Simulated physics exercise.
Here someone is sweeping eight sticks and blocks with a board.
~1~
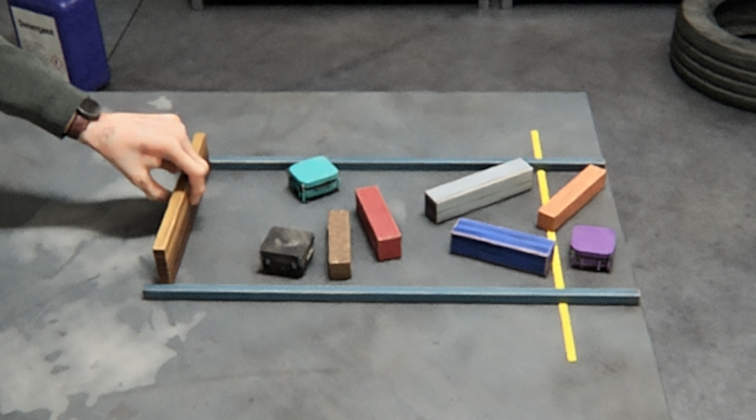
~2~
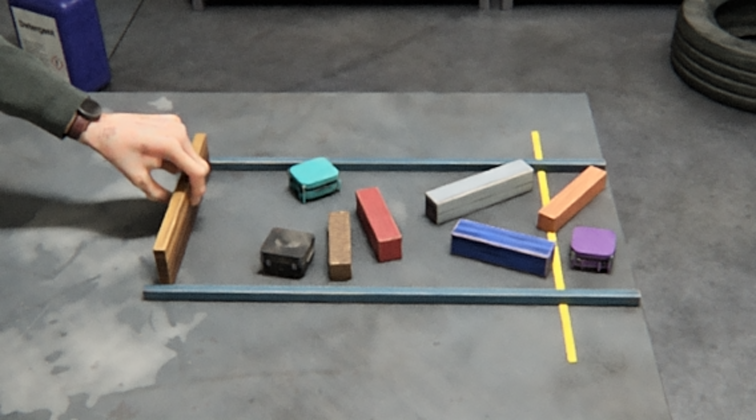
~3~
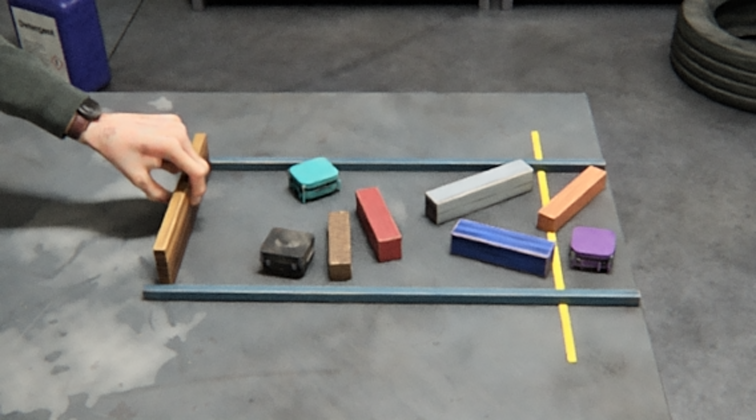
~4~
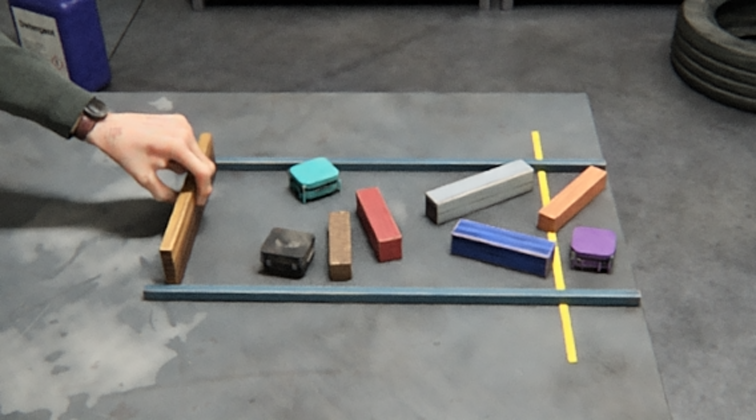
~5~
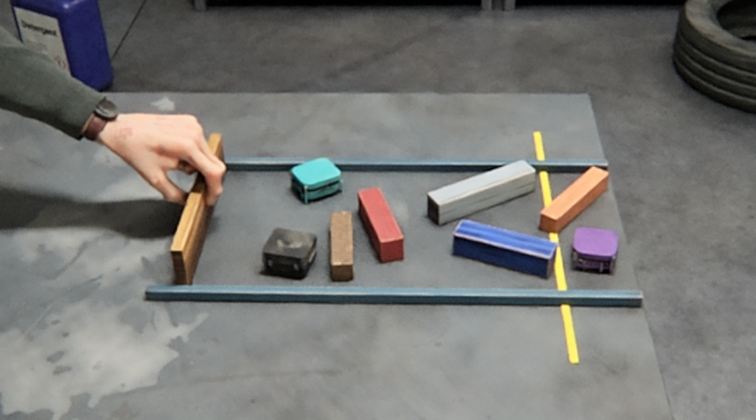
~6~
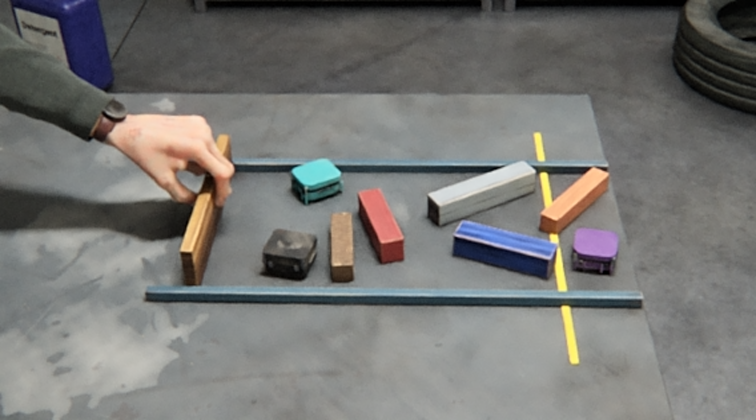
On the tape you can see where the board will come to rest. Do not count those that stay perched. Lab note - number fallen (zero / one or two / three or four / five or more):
Most likely, three or possibly four will tumble down.
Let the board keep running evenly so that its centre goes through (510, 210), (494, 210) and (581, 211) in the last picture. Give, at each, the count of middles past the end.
First 0, next 0, last 4.
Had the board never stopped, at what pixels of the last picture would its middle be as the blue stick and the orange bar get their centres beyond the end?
Blue stick: (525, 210); orange bar: (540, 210).
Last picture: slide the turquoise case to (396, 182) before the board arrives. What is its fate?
That turquoise case hangs in there.
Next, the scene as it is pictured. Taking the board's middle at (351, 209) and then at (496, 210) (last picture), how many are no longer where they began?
Counts: 4 and 8.
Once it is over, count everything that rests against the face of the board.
Count: 4.
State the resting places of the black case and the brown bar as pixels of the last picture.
The black case settles near (586, 276); as for the brown bar, near (592, 246).
Soon after, none off yet; purple case at rest near (595, 252); orange bar at rest near (575, 201); blue stick at rest near (505, 249).
Then, none off yet; purple case at rest near (595, 252); orange bar at rest near (575, 201); blue stick moved a little near (531, 257).
Further on, none off yet; purple case moved about its own width near (611, 242); orange bar moved a little near (588, 204); blue stick moved about its own width near (618, 267).
At rest, the number that fall off is three or four; fallen, grey stick, blue stick, orange bar and purple case.
